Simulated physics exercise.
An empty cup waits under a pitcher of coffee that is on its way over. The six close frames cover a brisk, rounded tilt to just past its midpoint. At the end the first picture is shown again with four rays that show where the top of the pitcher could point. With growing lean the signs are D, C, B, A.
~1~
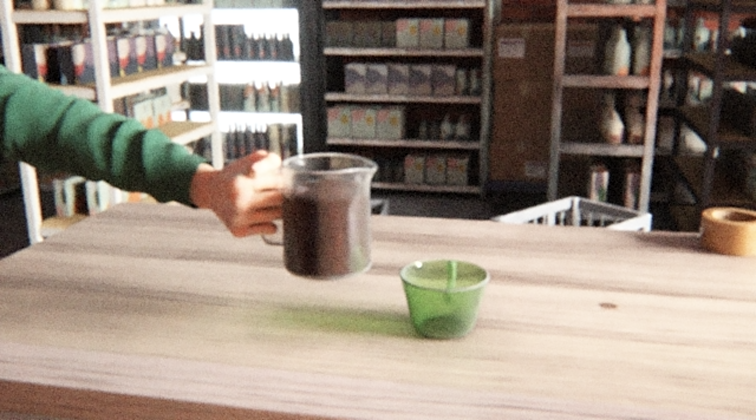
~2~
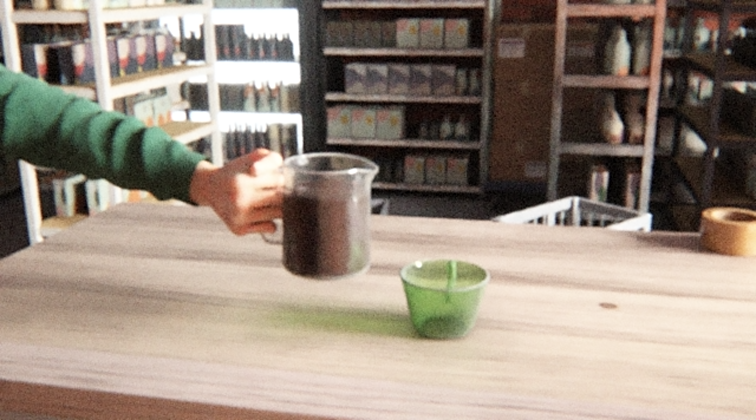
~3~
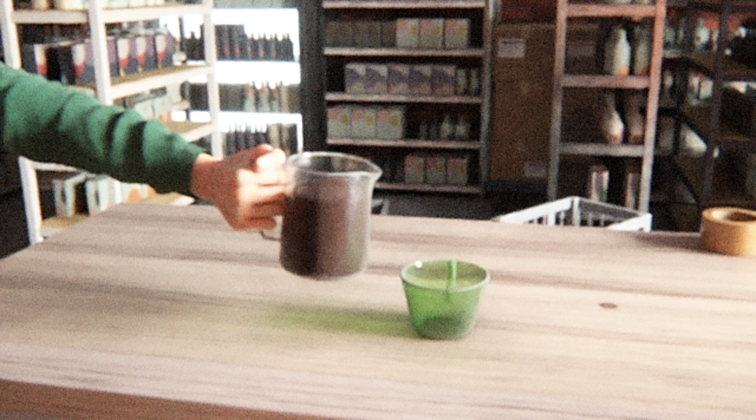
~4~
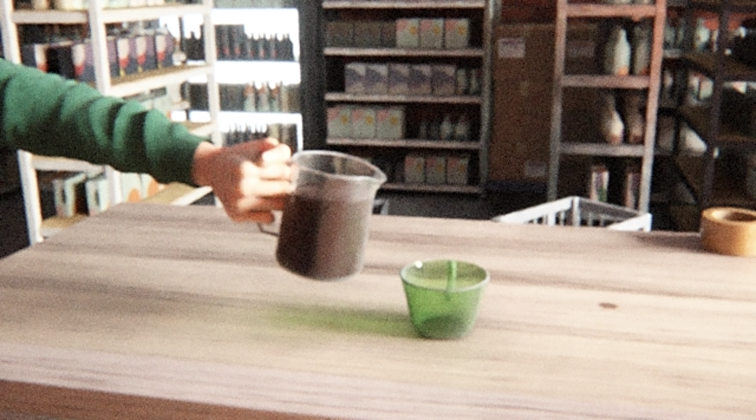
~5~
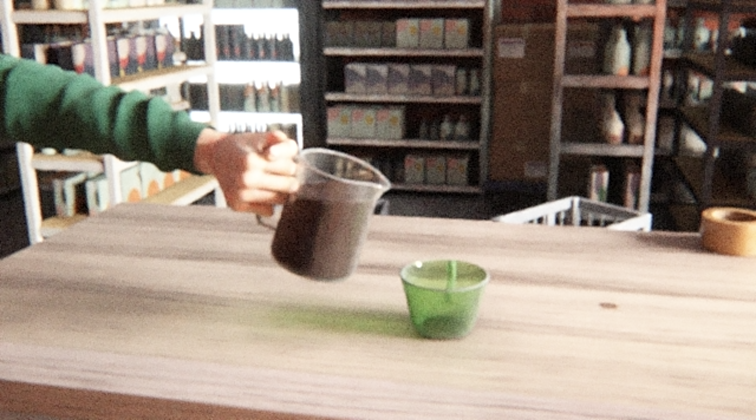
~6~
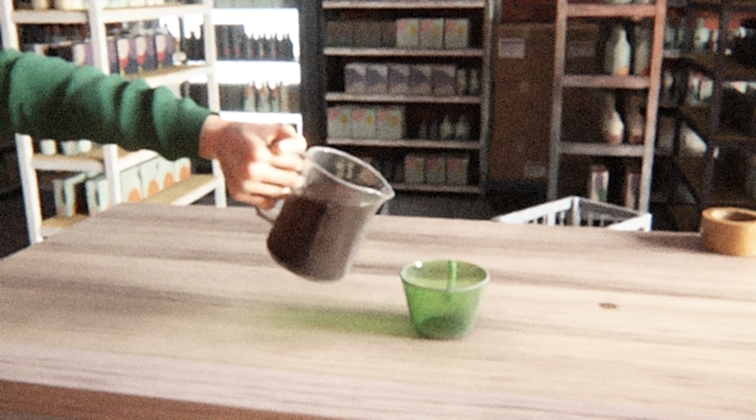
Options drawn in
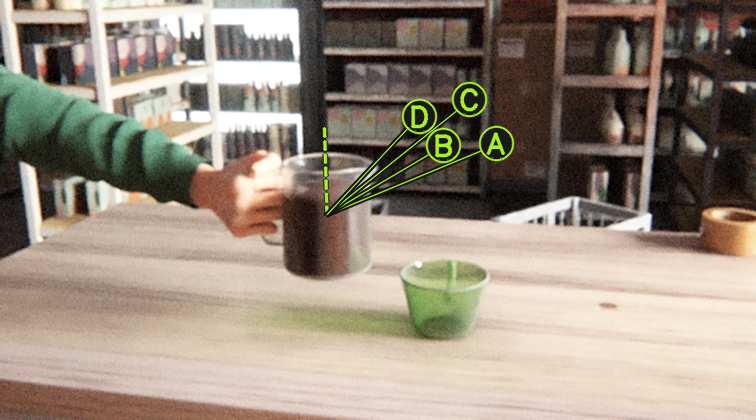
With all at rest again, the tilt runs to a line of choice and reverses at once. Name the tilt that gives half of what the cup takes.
B works best here.
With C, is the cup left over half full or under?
Under.
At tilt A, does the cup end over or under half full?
Over.
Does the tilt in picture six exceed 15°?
Yes, it does.
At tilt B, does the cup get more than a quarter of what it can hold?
Yes, it does.
In lime, A at (481, 150); B at (428, 154); C at (456, 110); D at (407, 128).
Choosing A, the cup ends with about 75 % of what it can hold.
Choosing B, the cup ends with about 49 % of what it can hold.
Choosing C, the cup ends with about 28 % of what it can hold.
Choosing D, the cup ends with about 13 % of what it can hold.
